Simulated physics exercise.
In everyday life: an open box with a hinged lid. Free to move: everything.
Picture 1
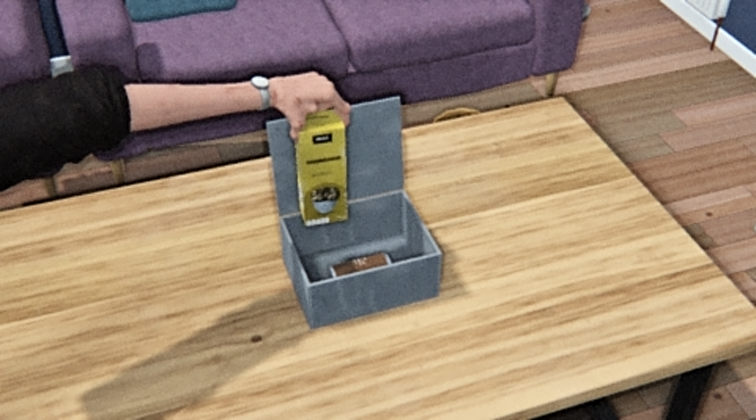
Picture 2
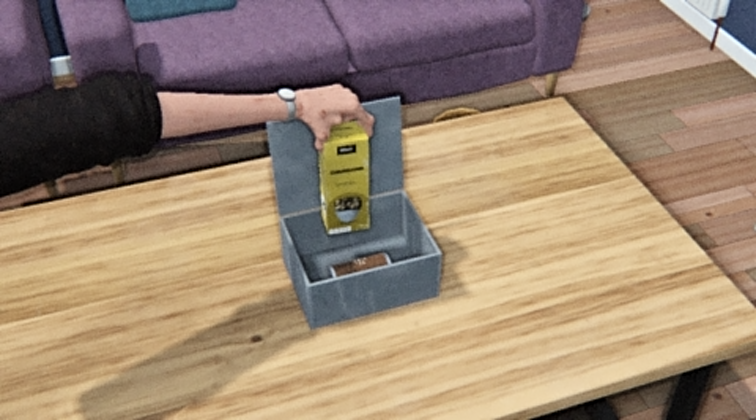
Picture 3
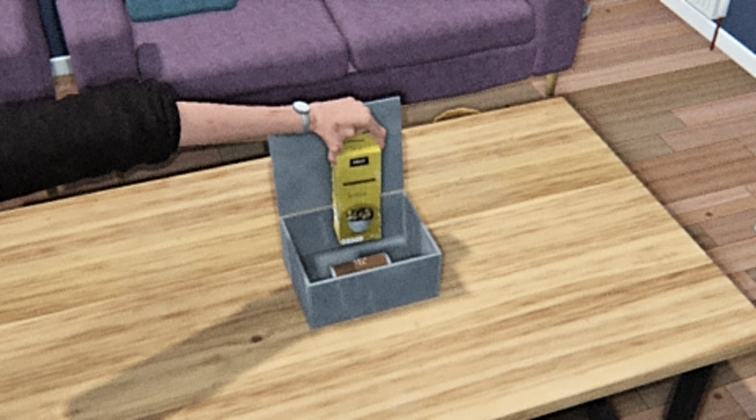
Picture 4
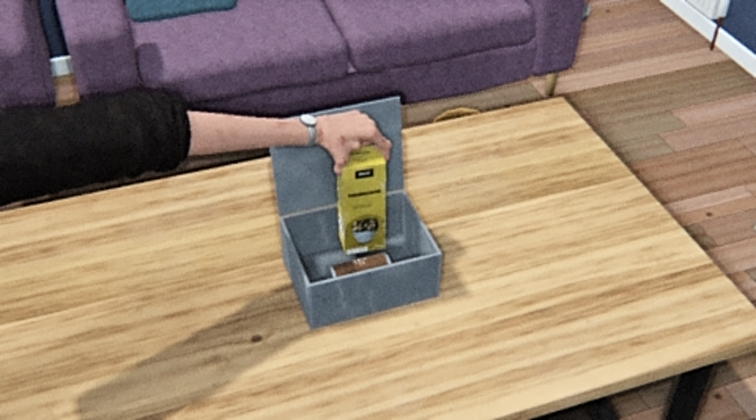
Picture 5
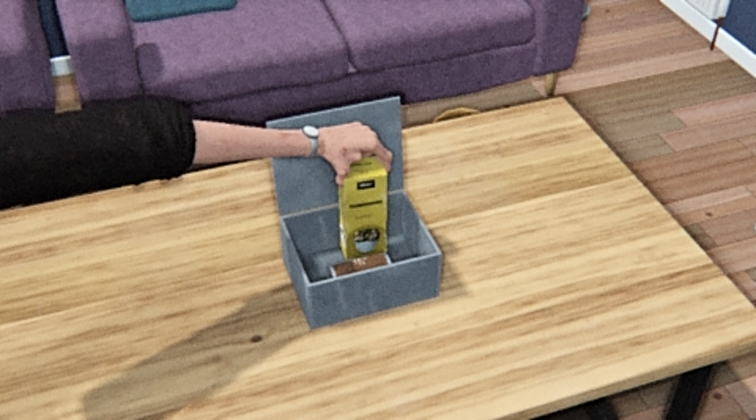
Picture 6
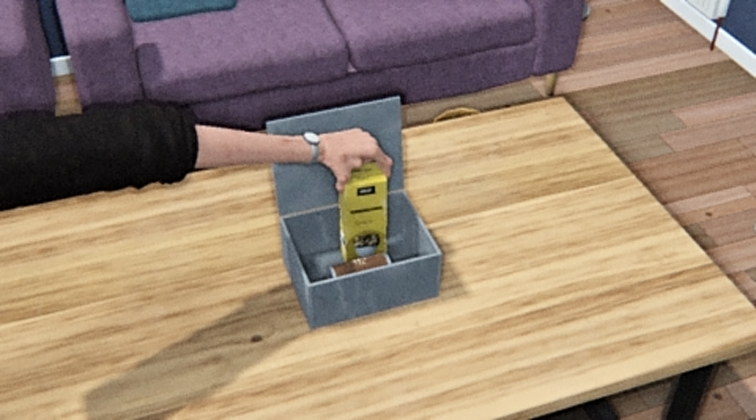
On a wooden table by a purple sofa, a hand lowering a yellow carton into an open grey box, still gripping it.
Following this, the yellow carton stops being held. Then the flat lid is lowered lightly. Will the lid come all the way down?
The box ends up open.
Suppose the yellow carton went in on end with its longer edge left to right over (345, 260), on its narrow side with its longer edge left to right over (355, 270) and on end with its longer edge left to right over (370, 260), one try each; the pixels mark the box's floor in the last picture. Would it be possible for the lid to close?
So, one: It remains raised; two: It drops fully; three: It remains raised.
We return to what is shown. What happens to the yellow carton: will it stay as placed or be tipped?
As it turns out, the yellow carton changes its angle.
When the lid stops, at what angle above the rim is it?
The answer is about 20 degrees.
Then, 2.00 s past the last view, lid 65° above the rim; yellow carton rocked 7° from its first pose near (365, 222).
Then, 2.60 s past the last view, lid 28° above the rim; yellow carton rocked 55° from its first pose near (372, 245); brown tin displaced a little.
Finally, lid 20° above the rim; down or leaning hard in the box, yellow carton; brown tin still in place. Final places as the last picture's camera would see them, yellow carton near (371, 245).
